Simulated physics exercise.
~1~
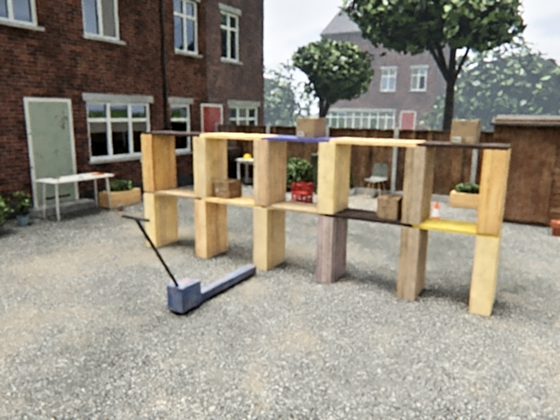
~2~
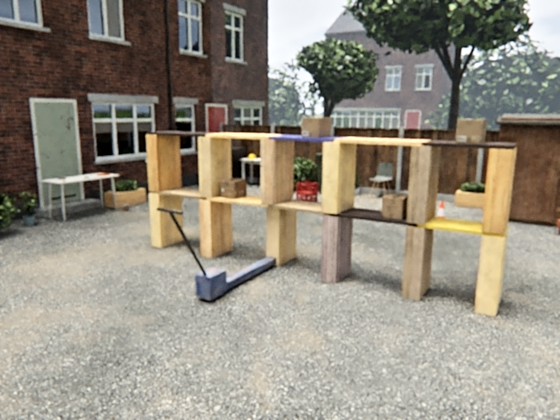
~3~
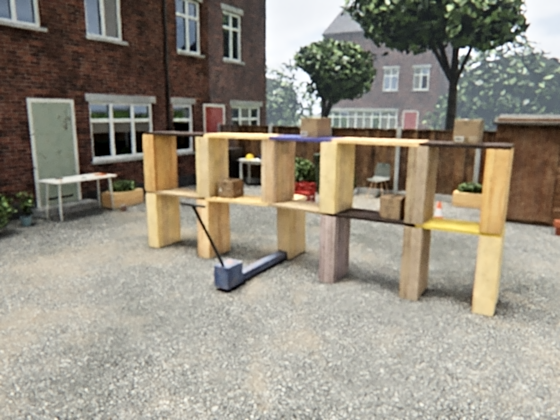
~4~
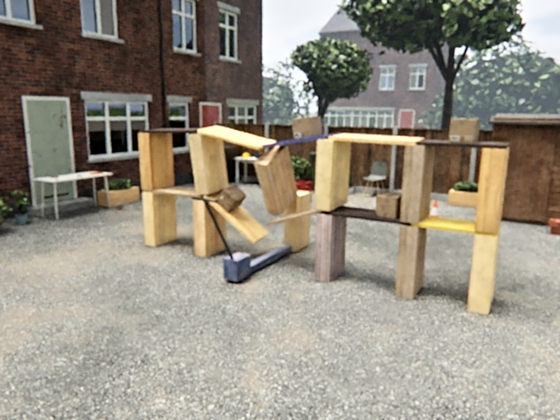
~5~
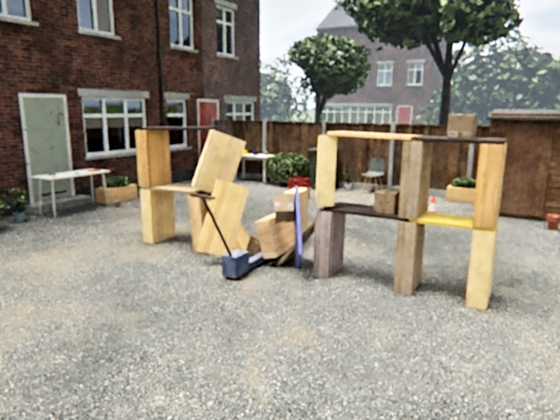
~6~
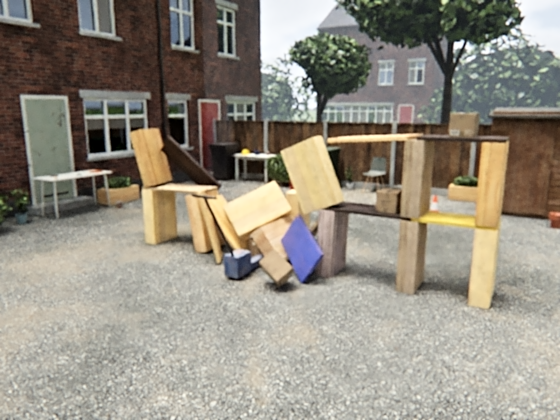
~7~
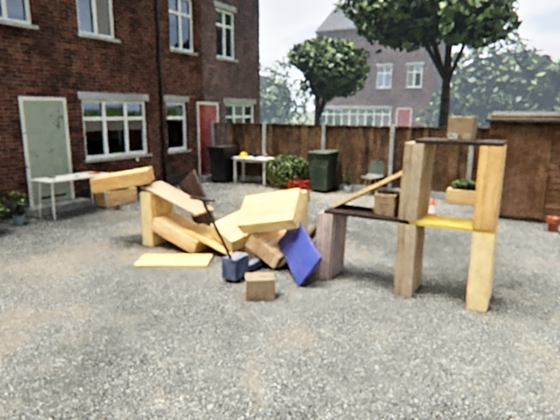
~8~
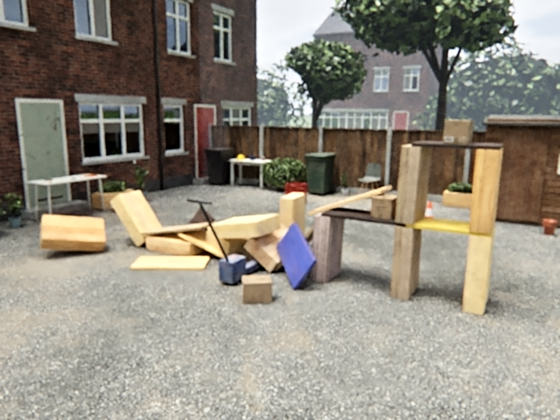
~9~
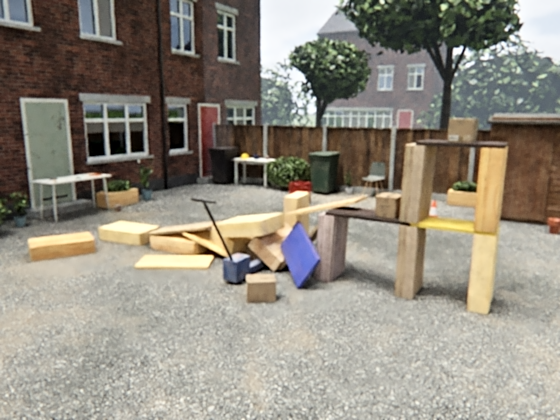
A wooden rack's left side collapses as a low jack slides in, leaving the right standing.
